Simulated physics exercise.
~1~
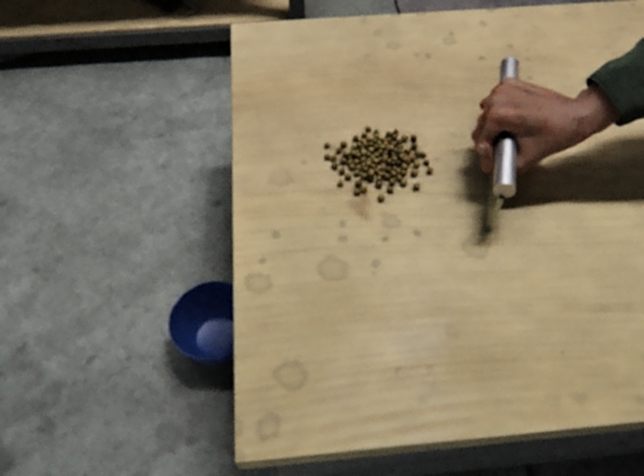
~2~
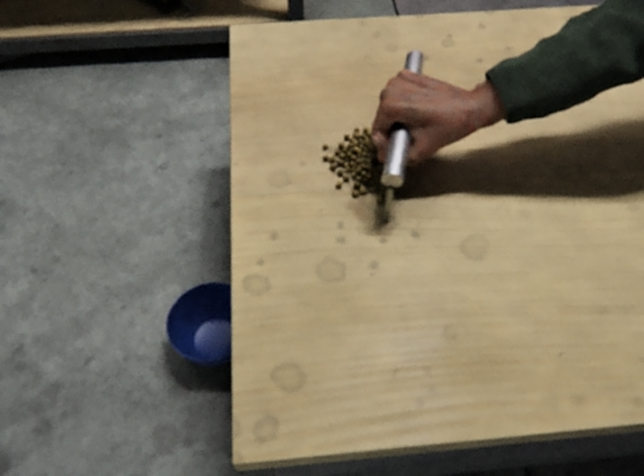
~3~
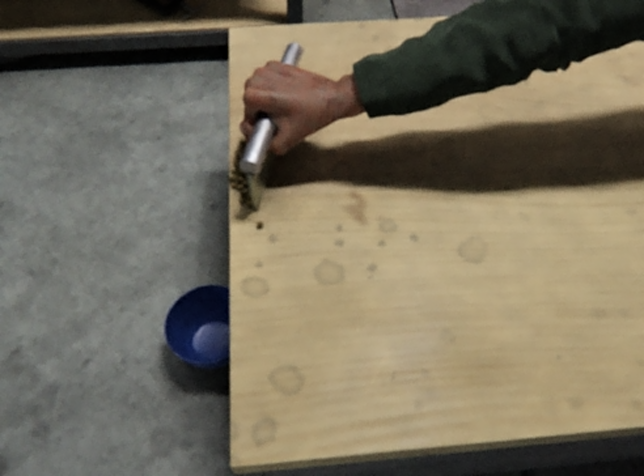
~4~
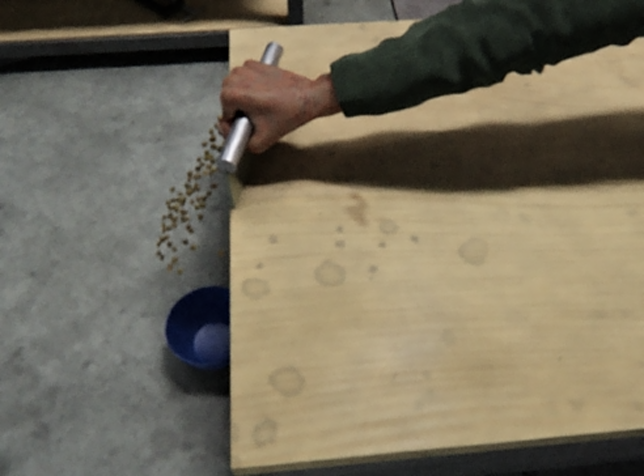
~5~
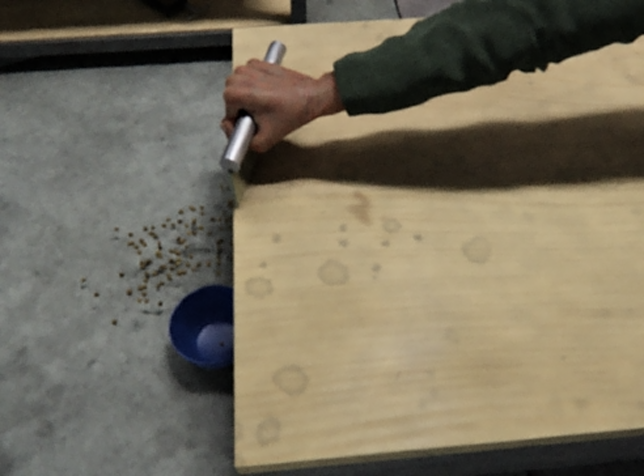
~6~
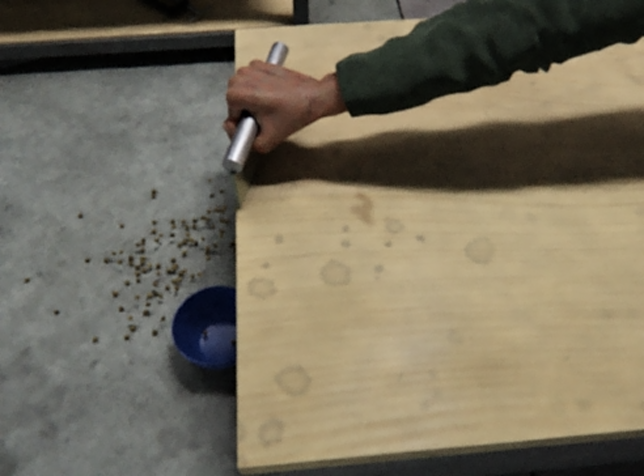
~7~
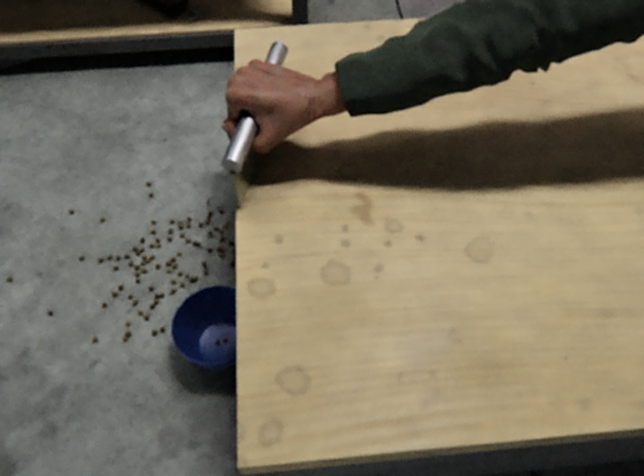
The clip shows a hand in a dark green sleeve sweeping a pile of small brown lentils leftward across a wooden board with a metal-handled scraper, stopping at the edge as they spill over, mostly missing the blue bowl below and scattering across the grey floor.
